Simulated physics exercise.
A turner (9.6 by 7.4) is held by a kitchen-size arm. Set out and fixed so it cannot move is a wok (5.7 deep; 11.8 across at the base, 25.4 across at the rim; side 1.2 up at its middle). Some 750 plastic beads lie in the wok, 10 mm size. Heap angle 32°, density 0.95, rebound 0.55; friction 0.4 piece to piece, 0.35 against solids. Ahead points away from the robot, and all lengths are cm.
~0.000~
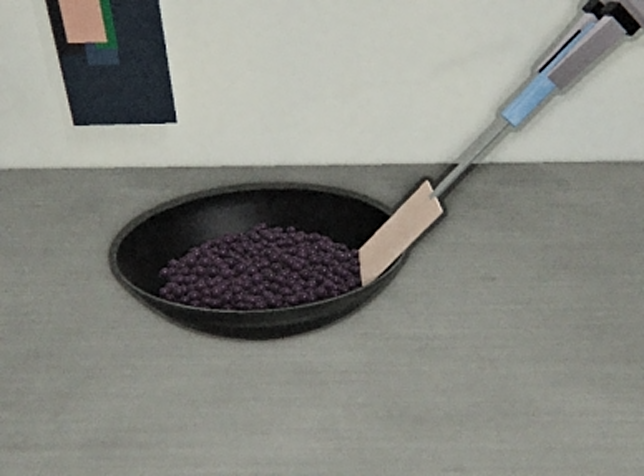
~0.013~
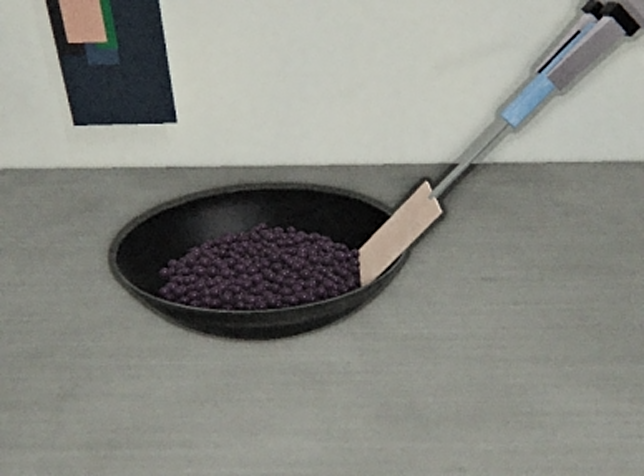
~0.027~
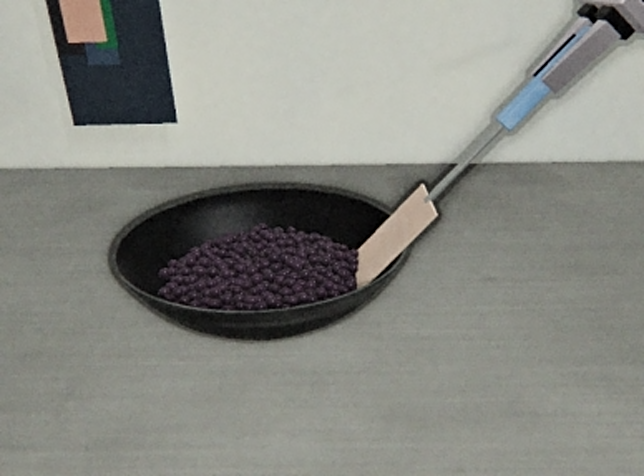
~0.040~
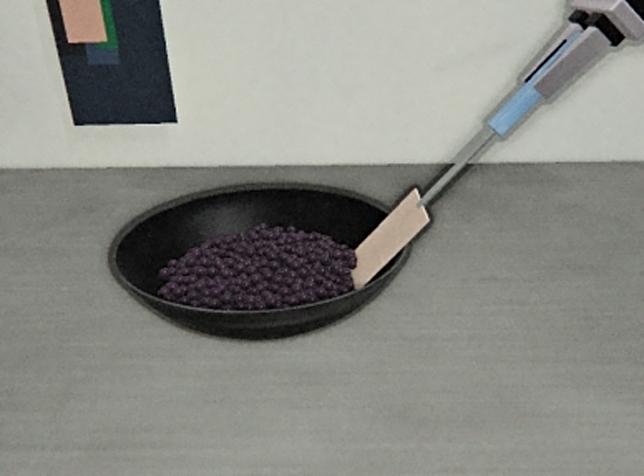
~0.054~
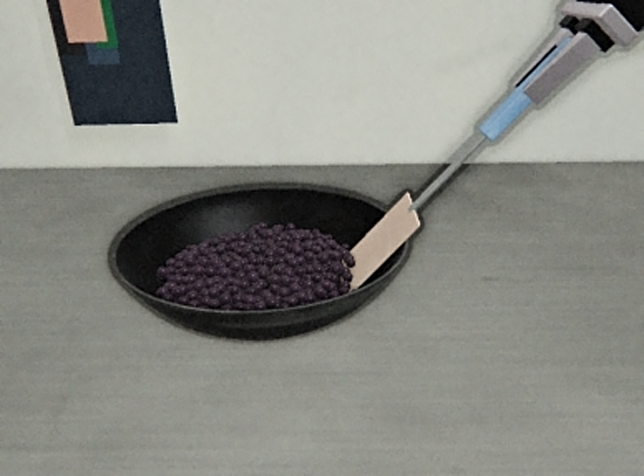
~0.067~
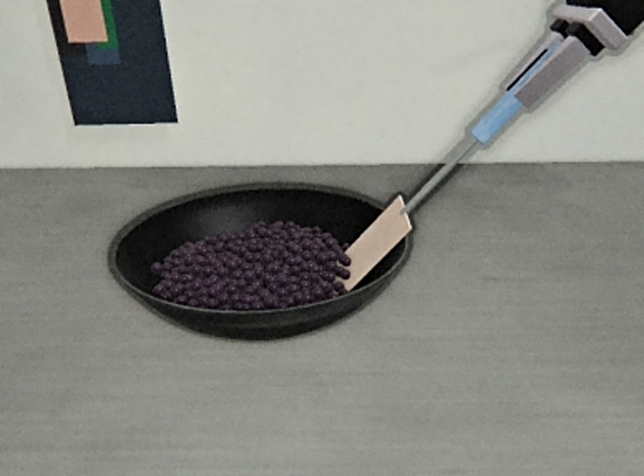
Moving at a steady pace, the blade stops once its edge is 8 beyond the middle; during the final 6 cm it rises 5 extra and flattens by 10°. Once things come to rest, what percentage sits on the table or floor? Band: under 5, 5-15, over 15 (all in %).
5-15 %.
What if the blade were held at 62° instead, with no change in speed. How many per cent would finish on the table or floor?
Near 10 %.
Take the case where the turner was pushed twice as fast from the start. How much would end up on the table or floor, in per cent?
About 20 in a hundred.
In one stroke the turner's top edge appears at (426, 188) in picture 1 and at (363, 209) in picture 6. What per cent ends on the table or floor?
It works out to about 20 %, more or less.
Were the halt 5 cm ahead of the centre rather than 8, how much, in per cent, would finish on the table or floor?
Then the share is near 0 in a hundred.
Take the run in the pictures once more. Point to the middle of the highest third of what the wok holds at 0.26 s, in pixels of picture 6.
(195, 251).
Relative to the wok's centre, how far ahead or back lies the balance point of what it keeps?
3.5 cm ahead.
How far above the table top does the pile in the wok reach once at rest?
About 6.0 centimetres.
After 0.17 s, sloping 49°, highest piece 5 above the table; 748 in the wok.
After 0.26 s, sloping 45°, highest piece 6 above the table; 748 in the wok.
After 0.51 s, sloping 39°, highest piece 6 above the table; 668 in the wok, 79 on the table or floor, 1 on the blade or in flight.
After 1.56 s, sloping 39°, highest piece 5 above the table; 668 in the wok, 80 on the table or floor.
At rest, 668 in the wok, 80 on the table or floor. That is 11 % on the table or floor.
